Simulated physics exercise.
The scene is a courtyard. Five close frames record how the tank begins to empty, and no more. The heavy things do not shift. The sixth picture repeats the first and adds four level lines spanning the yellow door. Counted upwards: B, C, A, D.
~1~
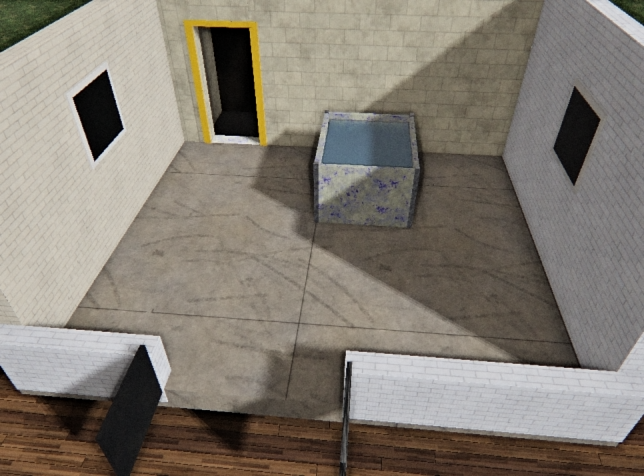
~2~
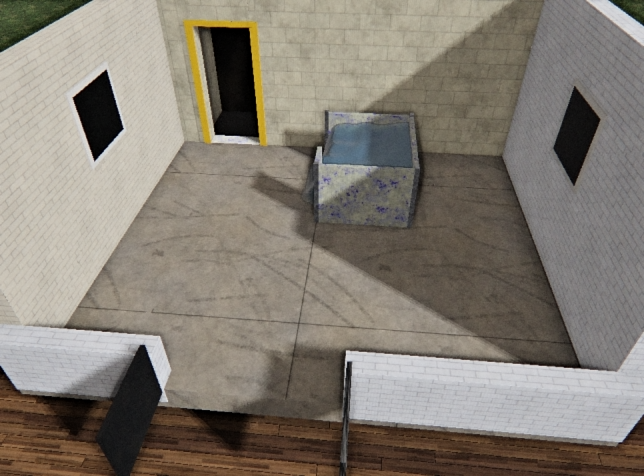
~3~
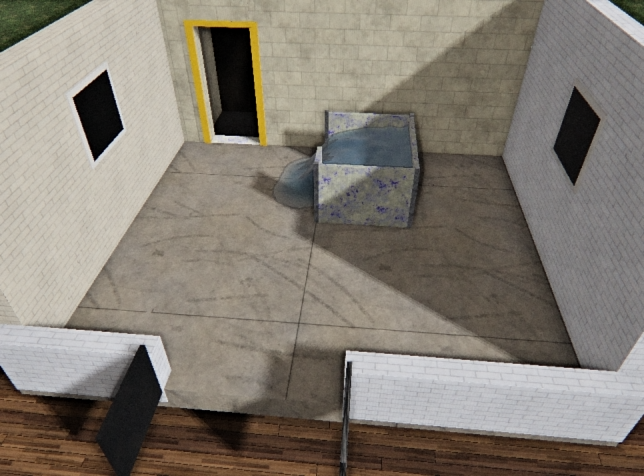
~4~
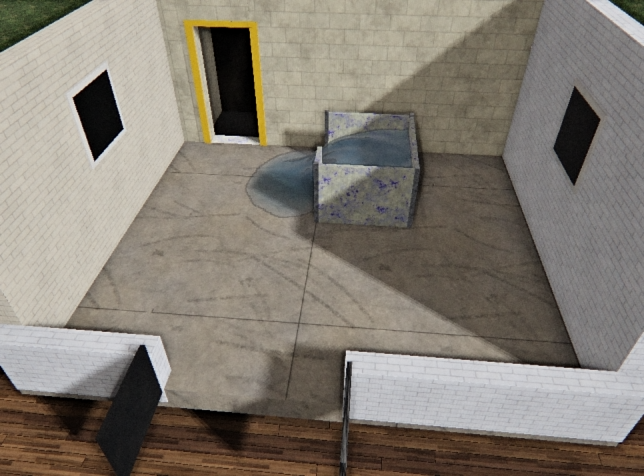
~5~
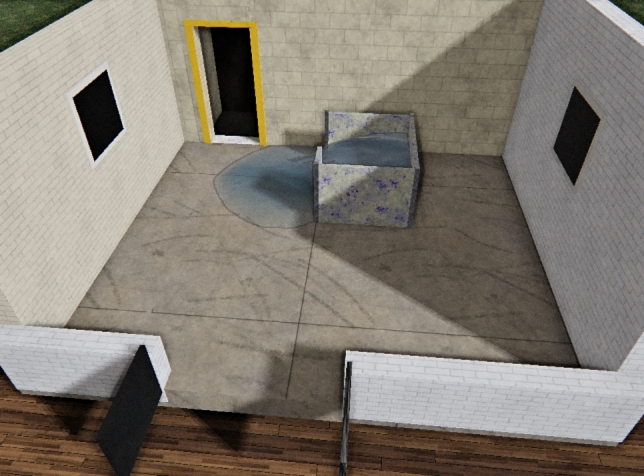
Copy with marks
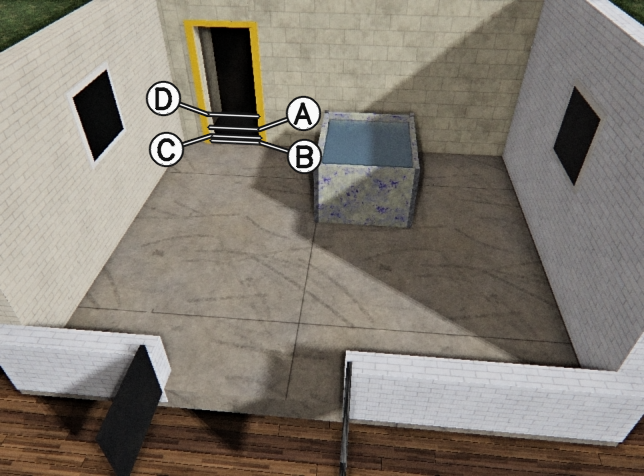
We see a walled courtyard with a yellow-framed doorway and a stone tank of still water; then the water level drops as water pours from the tank's left side and spreads leftward across the floor in a widening, rounded pool.
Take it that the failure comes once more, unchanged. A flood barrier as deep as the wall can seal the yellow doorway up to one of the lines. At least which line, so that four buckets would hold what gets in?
A.
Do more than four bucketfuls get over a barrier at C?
Yes, that goes wrong.
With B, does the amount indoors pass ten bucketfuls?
Yes, clearly.
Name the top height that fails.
C it is.
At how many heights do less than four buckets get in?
Two of the four.
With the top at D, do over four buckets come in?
No.
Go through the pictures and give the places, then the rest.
The first picture shows water in the tank at rest, its middle at (367, 143); foot of the yellow doorway at (236, 144); open gate at (251, 340).
The second picture shows front seen at (313, 200), 1 % of the ground wet.
The third picture shows front seen at (282, 199), 4 % of the ground wet.
The fourth picture shows front seen at (251, 186), 7 % of the ground wet.
The fifth picture shows front seen at (219, 183), 12 % of the ground wet.
On the marked copy, A at (234, 128); B at (236, 141); C at (235, 136); D at (232, 115); from the bottom up B, C, A, D.
If A is chosen, a splash gets over, under a bucket.
If B is chosen, dozens of bucketfuls pour in.
If C is chosen, about 8 bucketfuls get in.
If D is chosen, nothing gets over.
